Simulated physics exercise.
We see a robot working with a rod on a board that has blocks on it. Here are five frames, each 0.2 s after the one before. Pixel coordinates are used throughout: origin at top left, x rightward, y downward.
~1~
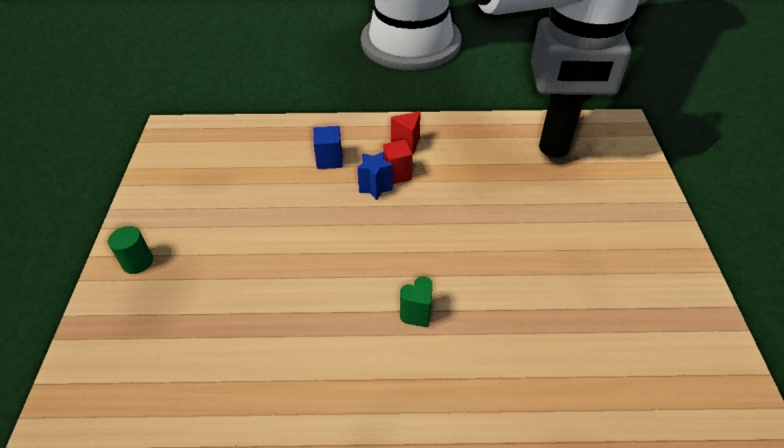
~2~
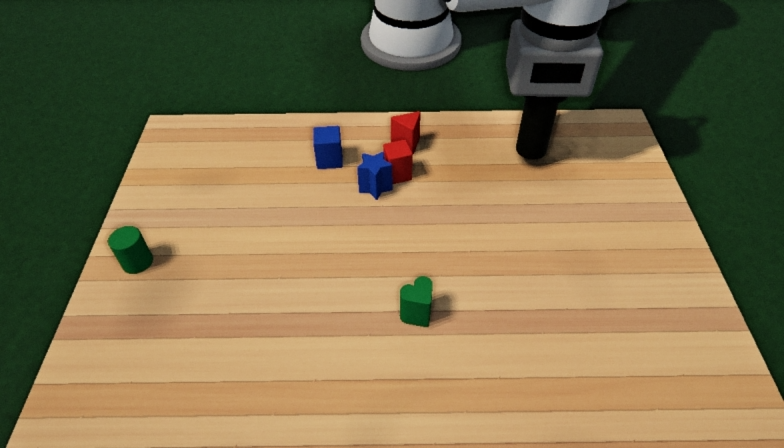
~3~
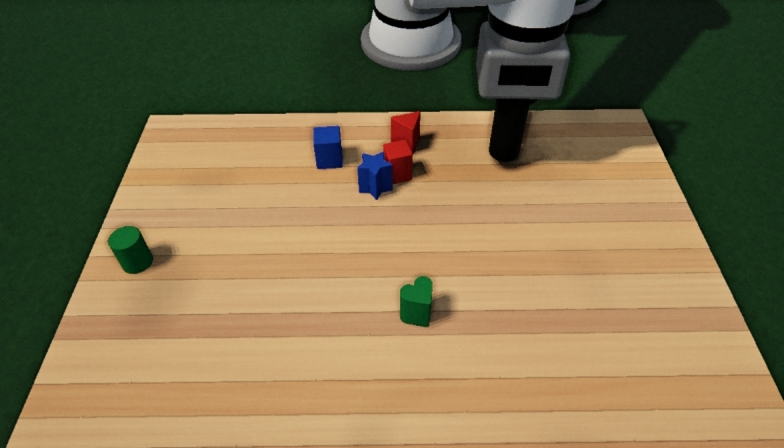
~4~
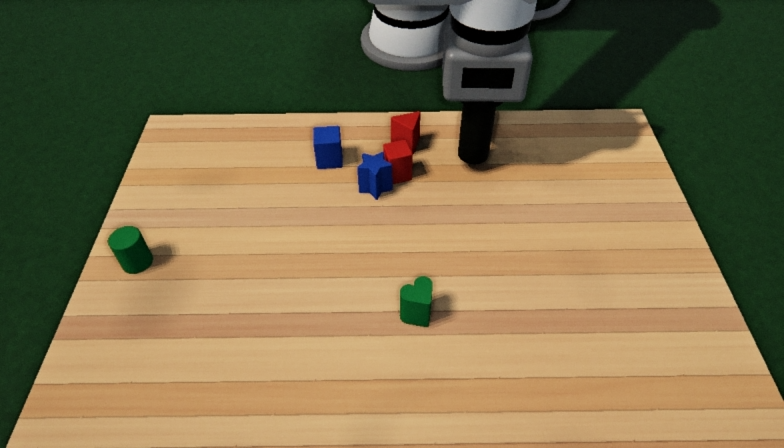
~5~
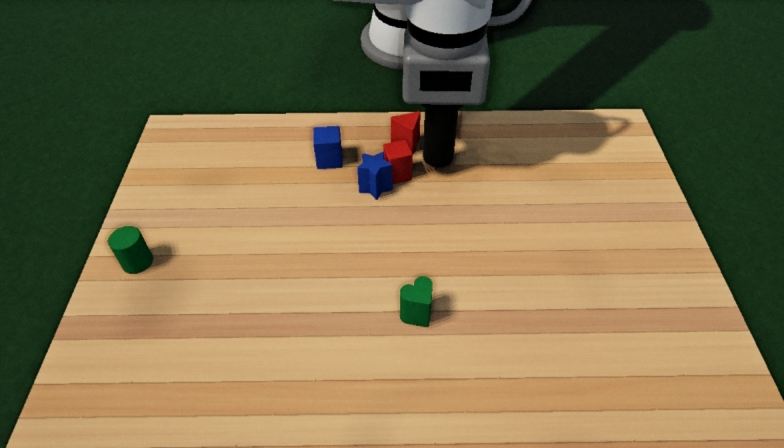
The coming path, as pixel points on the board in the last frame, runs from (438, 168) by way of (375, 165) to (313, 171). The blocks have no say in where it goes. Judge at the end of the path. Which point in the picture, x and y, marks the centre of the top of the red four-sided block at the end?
My estimate: (317, 165).
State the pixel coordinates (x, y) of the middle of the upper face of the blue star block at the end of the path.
So, by the moment the path ends, you'll find the top centre of the blue star block at (347, 175).
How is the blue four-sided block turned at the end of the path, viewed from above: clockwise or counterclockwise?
The turn is clockwise.
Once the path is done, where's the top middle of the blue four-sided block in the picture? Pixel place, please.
Its top centre lands on (296, 129).
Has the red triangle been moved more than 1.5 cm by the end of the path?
No, I don't think so.
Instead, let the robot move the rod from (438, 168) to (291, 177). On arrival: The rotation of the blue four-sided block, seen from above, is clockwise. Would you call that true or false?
My answer: True.
What follows on the original path. One third of the way, rod at (395, 155); blue star block at (362, 168), turned 35° anticlockwise; red four-sided block at (372, 151), turned 30° anticlockwise.
Two thirds of the way, rod at (353, 156); blue four-sided block at (324, 134); blue star block at (349, 175), turned 90° anticlockwise; red four-sided block at (335, 159), turned 75° anticlockwise.
At the end, rod at (311, 160); blue four-sided block at (296, 129), turned 75° clockwise; blue star block at (347, 175), turned 100° anticlockwise; red four-sided block at (317, 166), turned 150° anticlockwise; red triangle in place.
